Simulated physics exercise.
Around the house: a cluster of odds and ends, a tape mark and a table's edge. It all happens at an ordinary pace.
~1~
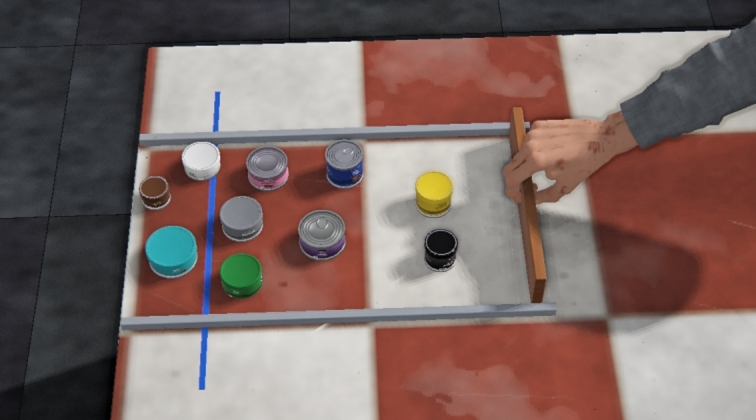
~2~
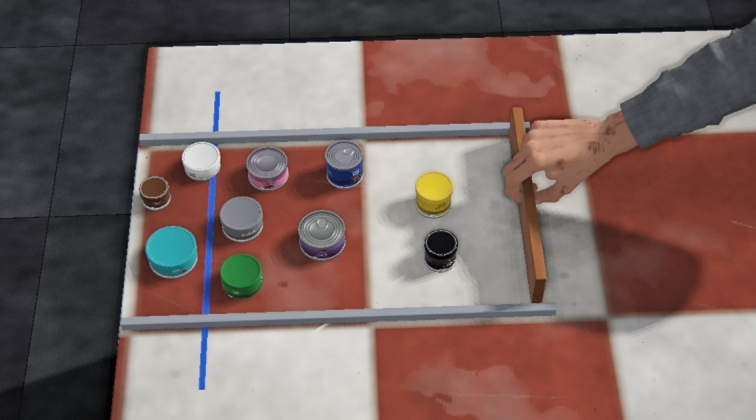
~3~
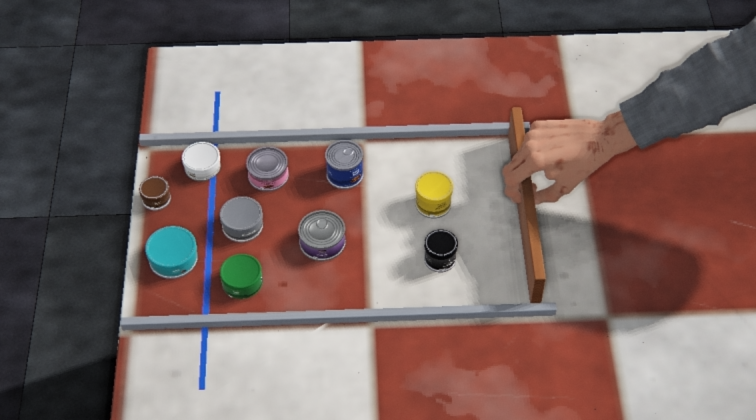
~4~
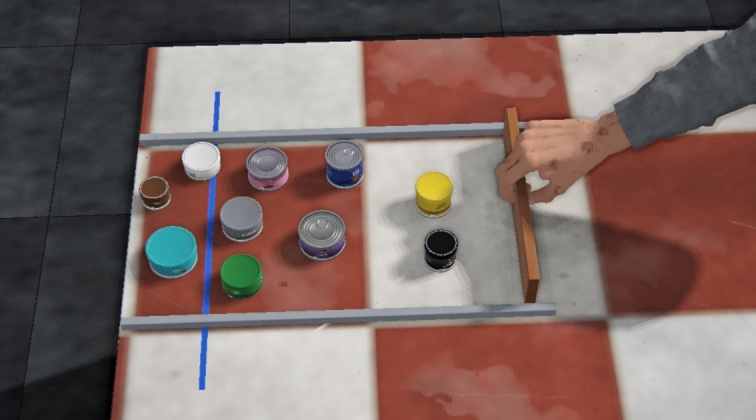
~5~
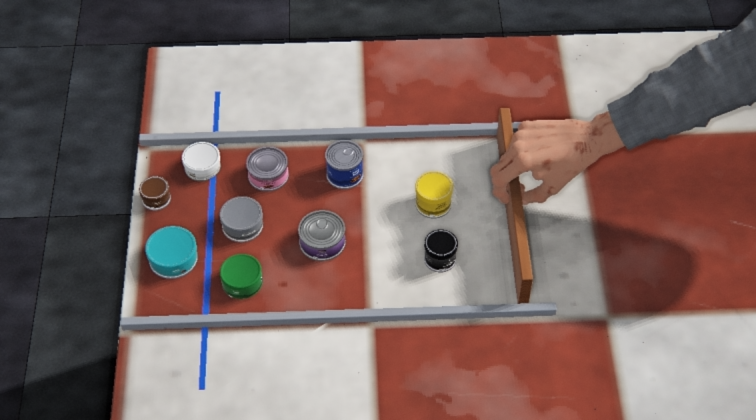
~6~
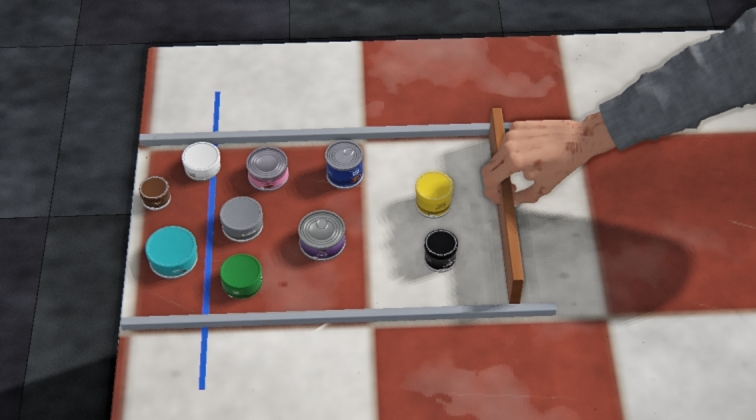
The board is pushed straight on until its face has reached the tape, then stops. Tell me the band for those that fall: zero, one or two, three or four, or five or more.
Outcome: The number that fall off is one or two.
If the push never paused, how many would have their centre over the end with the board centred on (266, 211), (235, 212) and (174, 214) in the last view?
Past the end: 0, 0 and 5.
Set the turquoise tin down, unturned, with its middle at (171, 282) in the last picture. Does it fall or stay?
It stays on.
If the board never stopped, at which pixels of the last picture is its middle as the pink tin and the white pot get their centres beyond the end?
About (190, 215), and (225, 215) for the other.
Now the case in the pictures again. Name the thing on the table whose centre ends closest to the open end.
That is the brown tin.
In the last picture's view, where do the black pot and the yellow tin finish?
First (191, 267), then (192, 200).
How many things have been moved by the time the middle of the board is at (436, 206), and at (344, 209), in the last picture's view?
2 and 4.
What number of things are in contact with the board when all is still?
The number is 4.
Soon after, none off yet; brown tin at rest near (155, 193); turquoise tin at rest near (172, 253); white pot at rest near (202, 162).
At rest, the number that fall off is one or two; fallen, white pot.
